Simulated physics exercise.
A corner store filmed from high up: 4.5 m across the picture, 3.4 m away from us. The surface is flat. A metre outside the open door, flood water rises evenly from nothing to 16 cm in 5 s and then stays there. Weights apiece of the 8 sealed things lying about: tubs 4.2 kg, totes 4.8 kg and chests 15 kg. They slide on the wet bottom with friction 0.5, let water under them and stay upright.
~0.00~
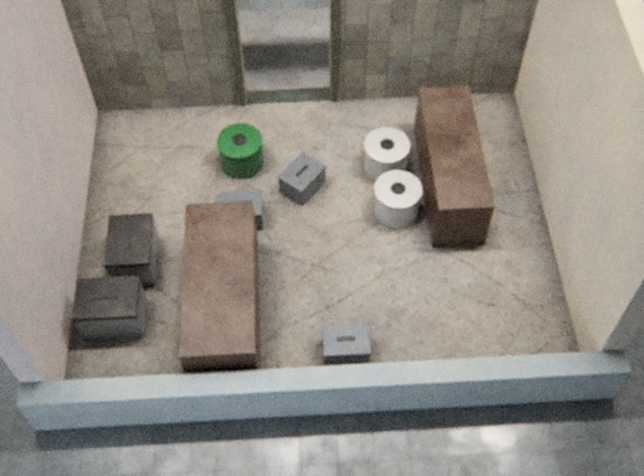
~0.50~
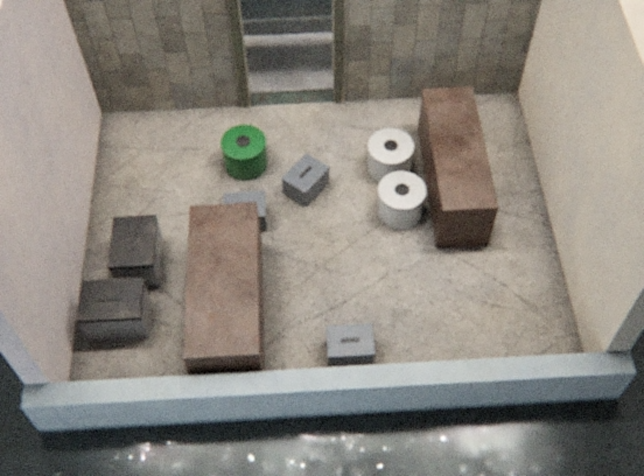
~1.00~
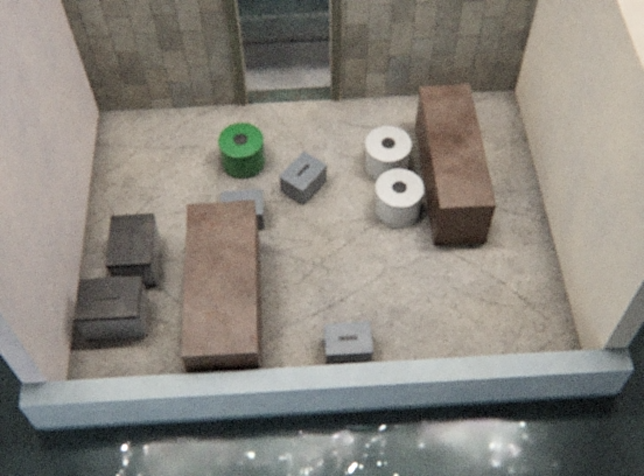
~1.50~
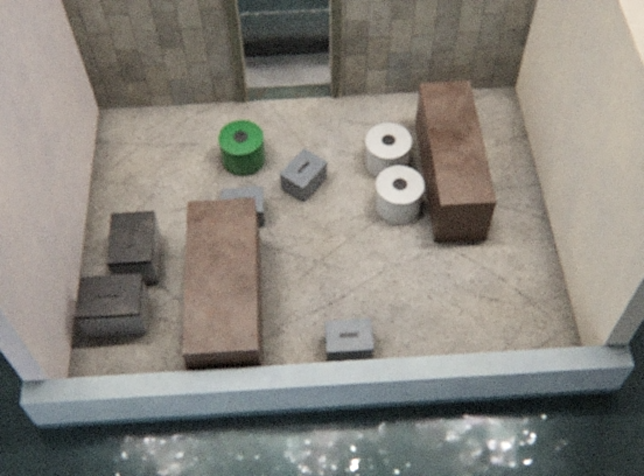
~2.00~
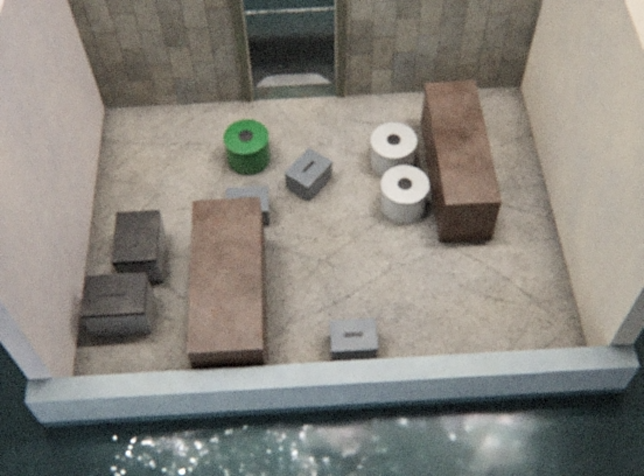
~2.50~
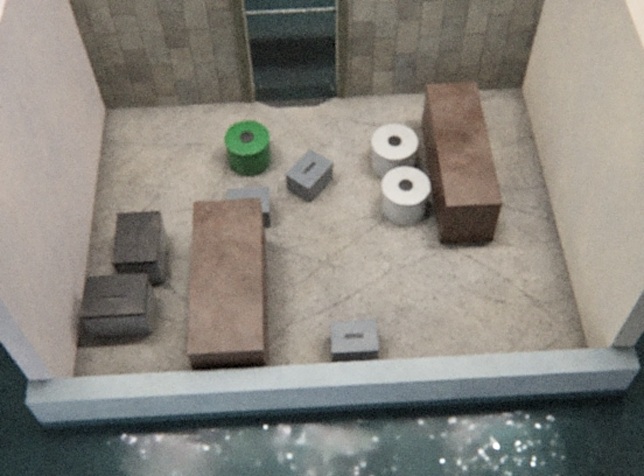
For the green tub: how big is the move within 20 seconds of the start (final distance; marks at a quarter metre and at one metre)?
The green tub slides a little.
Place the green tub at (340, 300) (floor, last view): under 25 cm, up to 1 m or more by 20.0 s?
It gets carried off.
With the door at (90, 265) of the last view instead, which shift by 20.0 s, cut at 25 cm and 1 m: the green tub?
In that case the green tub travels far.
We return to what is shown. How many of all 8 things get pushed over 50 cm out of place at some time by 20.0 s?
I count 6.
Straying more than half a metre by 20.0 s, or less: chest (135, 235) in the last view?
It is under.
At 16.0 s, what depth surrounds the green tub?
Roughly 6 cm.
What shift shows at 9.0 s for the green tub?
About 140 cm.
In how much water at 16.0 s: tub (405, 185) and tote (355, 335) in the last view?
Roughly 6 and 10 cm.
After 4.0 s the green tub is near (245, 139), 0.0 m from its start, aground; 0 afloat.
After 9.0 s the green tub is near (108, 178), 1.4 m from its start, afloat; 6 afloat.
After 16.0 s the green tub is near (189, 186), 0.8 m from its start, afloat; 8 afloat.
After 20.0 s the green tub is near (198, 108), 0.6 m from its start, afloat; 8 afloat.
